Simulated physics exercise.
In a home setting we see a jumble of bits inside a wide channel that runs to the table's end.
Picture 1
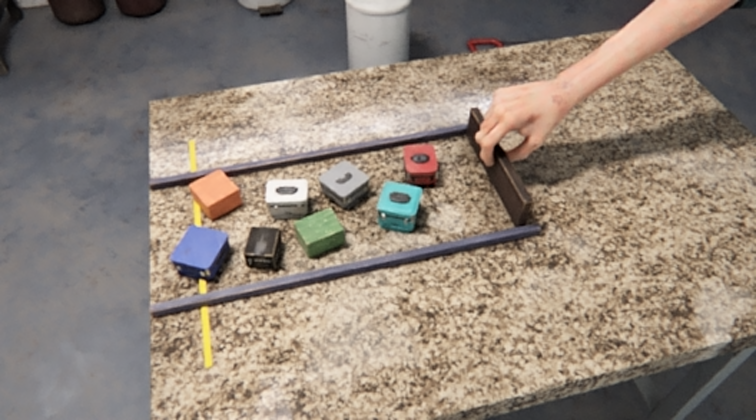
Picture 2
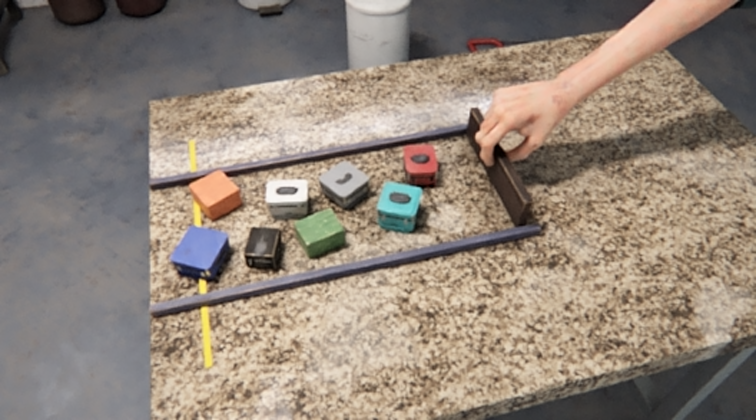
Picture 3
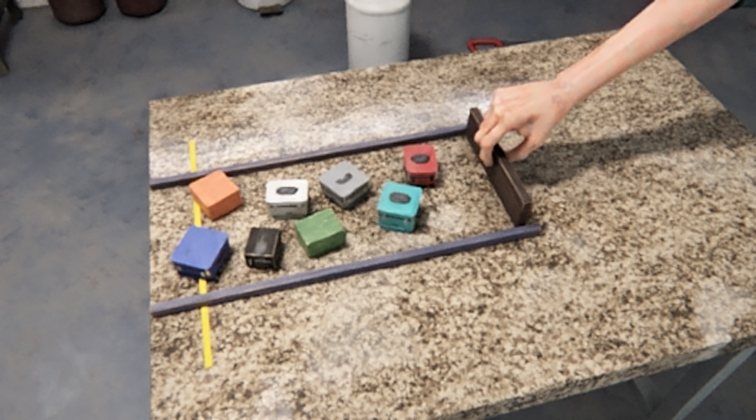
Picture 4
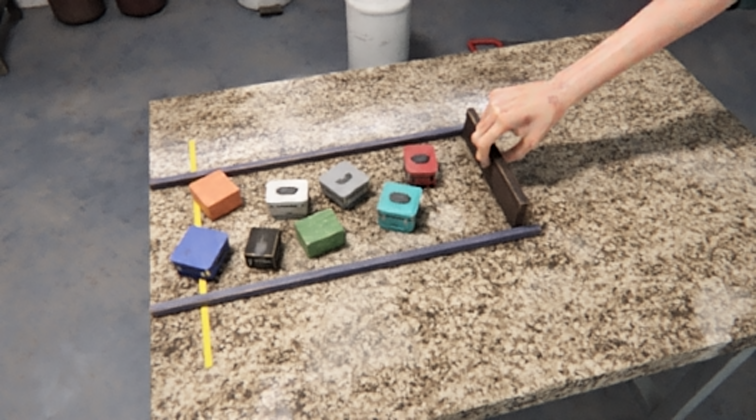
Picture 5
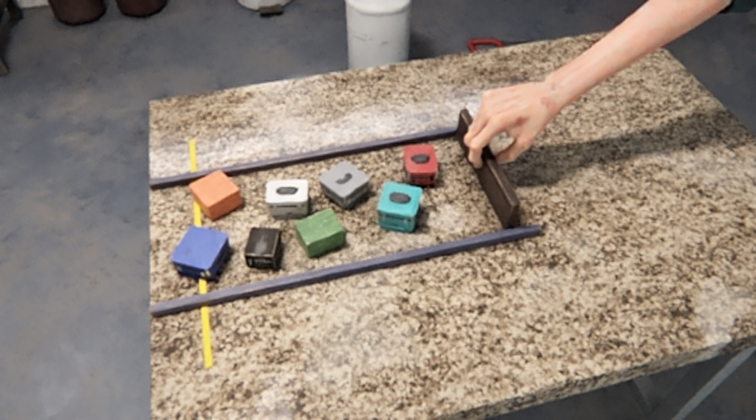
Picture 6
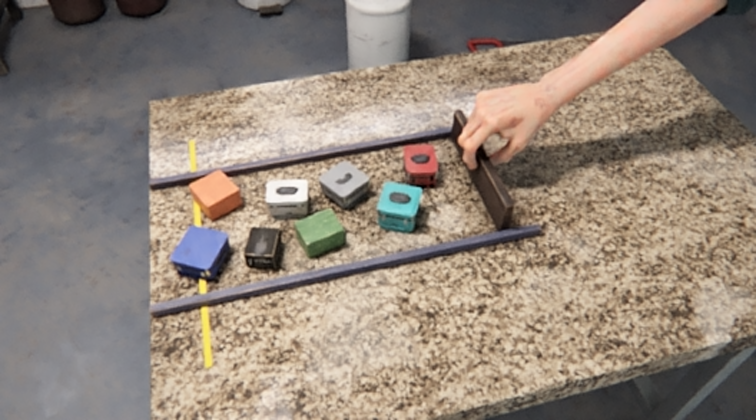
The clip opens on a speckled tabletop where eight small, differently coloured boxes sit between two dark rails, with a hand gripping a dark board at the right. The board stays still at first, then the hand slides it slightly left toward the boxes, which remain in place.
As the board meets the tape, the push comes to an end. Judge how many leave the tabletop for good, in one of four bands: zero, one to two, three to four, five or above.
That falls in the band five or above.
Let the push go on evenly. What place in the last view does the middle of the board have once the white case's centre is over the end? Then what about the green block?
For the white case at (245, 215), for the green block at (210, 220).
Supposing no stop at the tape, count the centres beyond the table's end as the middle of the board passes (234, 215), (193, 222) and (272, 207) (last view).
First 4, next 6, last 1.
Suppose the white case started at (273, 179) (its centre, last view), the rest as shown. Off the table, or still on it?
Placed like that, the white case is fine.
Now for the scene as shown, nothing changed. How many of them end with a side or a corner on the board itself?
The figure is 2.
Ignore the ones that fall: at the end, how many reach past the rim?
In total, 0 of them.
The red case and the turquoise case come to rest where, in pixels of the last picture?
I'd put one at around (179, 213) and the other at around (178, 258).
Early on, none off yet; blue case at rest near (202, 253); orange block at rest near (216, 195); black box at rest near (263, 248).
Finally, the number that fall off is five or more; lost, grey case, green block, white case, black box, orange block and blue case.
